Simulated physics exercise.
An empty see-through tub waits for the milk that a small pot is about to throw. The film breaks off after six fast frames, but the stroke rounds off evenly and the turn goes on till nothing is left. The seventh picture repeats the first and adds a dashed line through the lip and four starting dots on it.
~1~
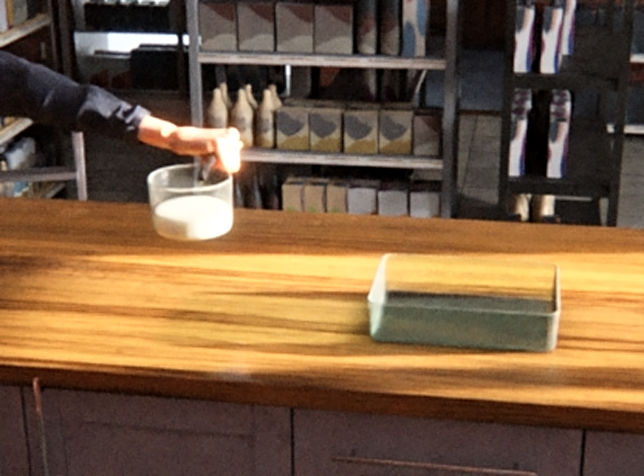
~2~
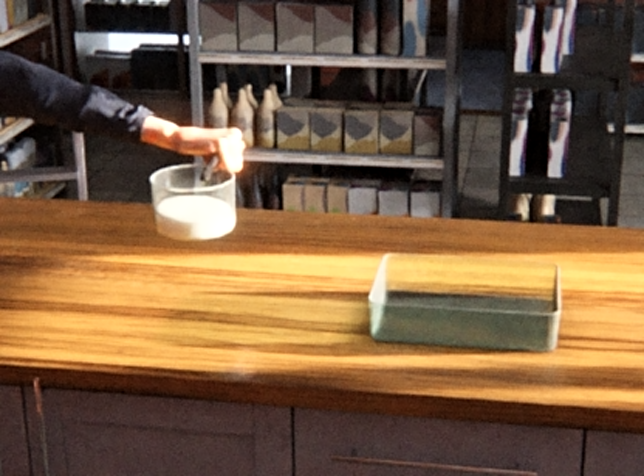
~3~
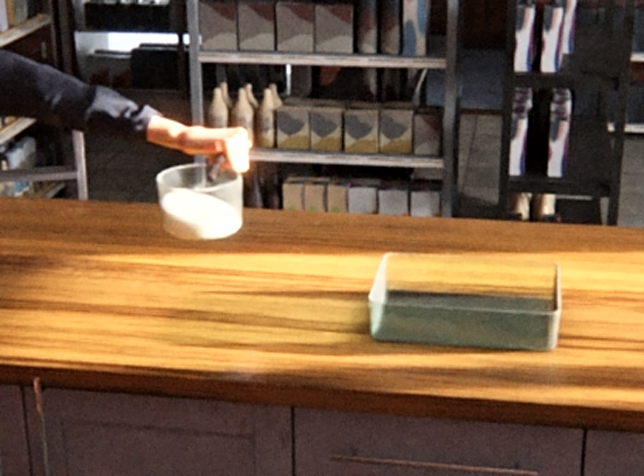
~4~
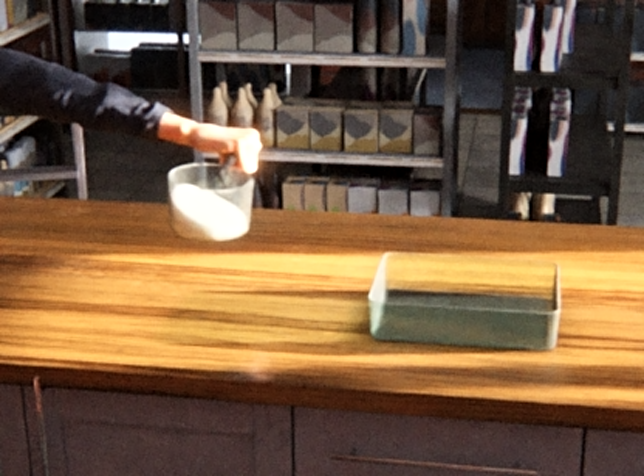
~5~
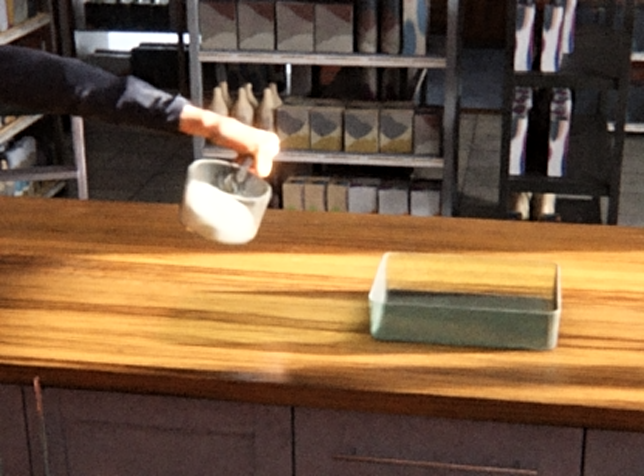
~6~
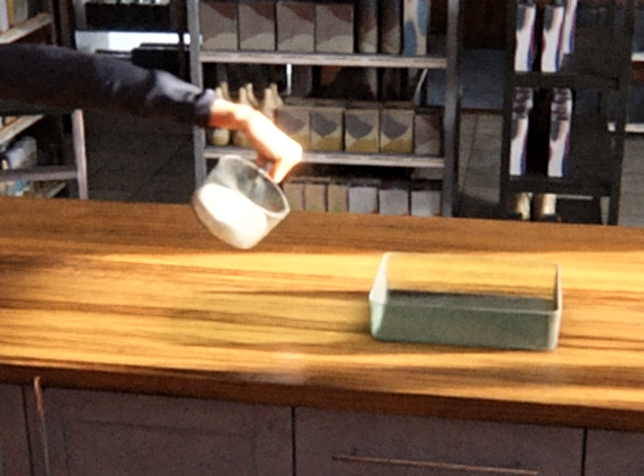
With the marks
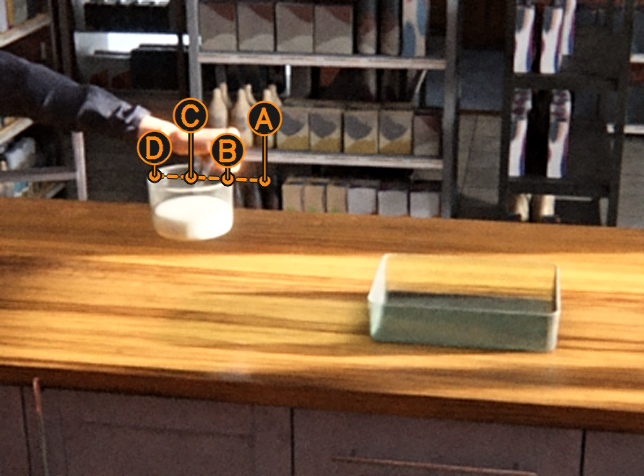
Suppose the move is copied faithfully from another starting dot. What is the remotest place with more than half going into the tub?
A.
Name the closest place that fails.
That would be B.
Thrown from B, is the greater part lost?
Yes.
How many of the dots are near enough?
One.
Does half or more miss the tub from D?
Yes, that goes wrong.
In orange, A at (264, 180); B at (227, 178); C at (190, 177); D at (154, 175).
With A, about 79 % lands in the tub, 4 % falls short and 18 % goes beside or beyond.
With B, about 6 % lands in the tub, 89 % falls short and 5 % goes beside or beyond.
With C, about 0 % lands in the tub, 100 % falls short.
With D, about 0 % lands in the tub, 100 % falls short.
